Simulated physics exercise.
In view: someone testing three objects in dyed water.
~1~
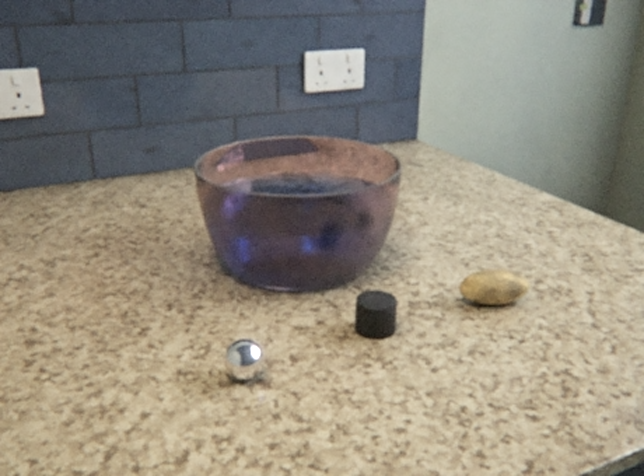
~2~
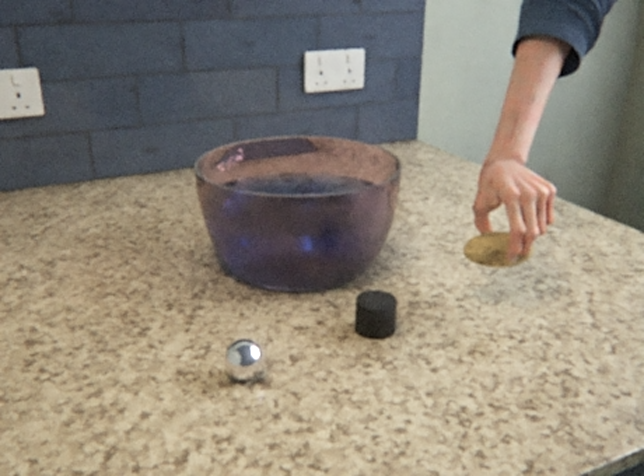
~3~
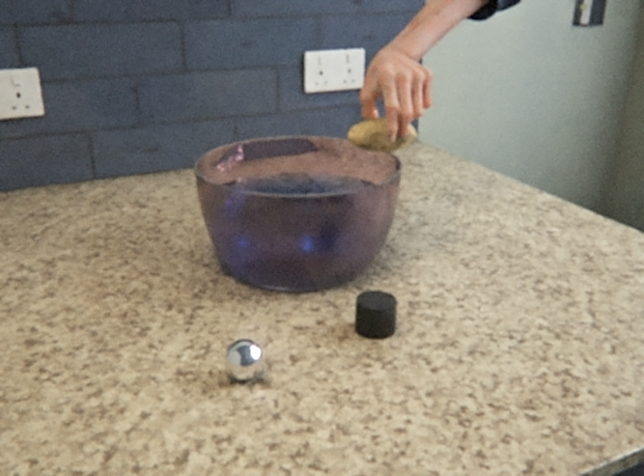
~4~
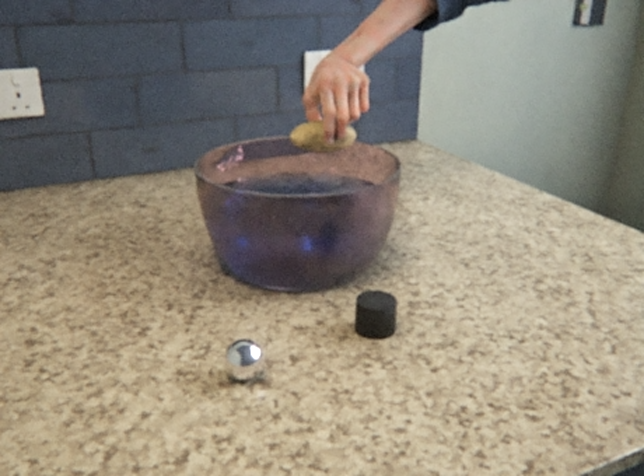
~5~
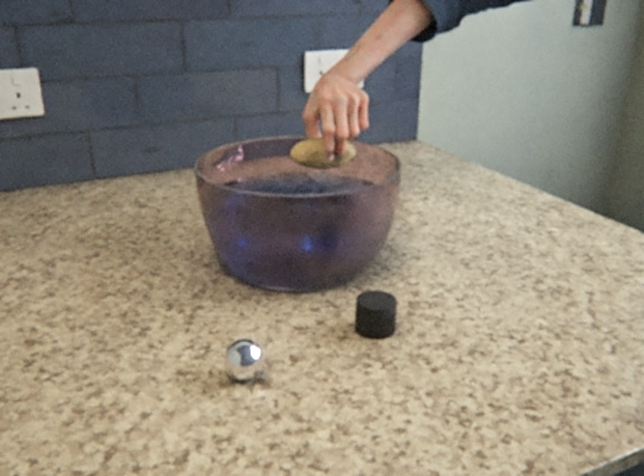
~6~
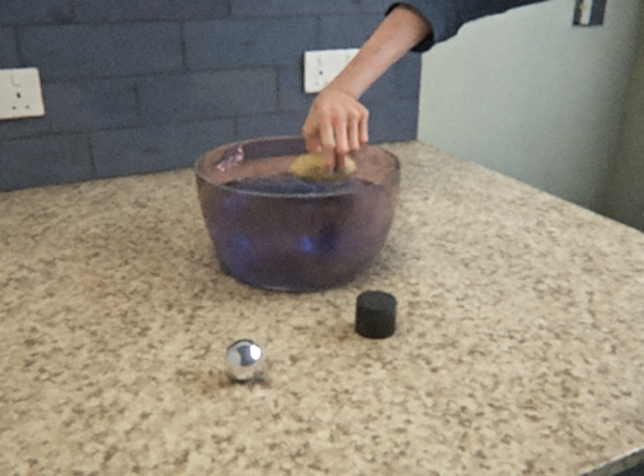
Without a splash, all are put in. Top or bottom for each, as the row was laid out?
The left one goes to the bottom, the middle one goes to the bottom, the right one goes to the bottom.
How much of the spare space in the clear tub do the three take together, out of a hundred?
About 6 per cent.
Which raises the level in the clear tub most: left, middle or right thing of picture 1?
I say the right one.
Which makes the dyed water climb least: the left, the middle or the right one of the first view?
That is the left one.
Soon after, the potato goes to the bottom.
Later, the iron weight goes to the bottom.
In the end, the steel ball goes to the bottom; afloat, none of them.
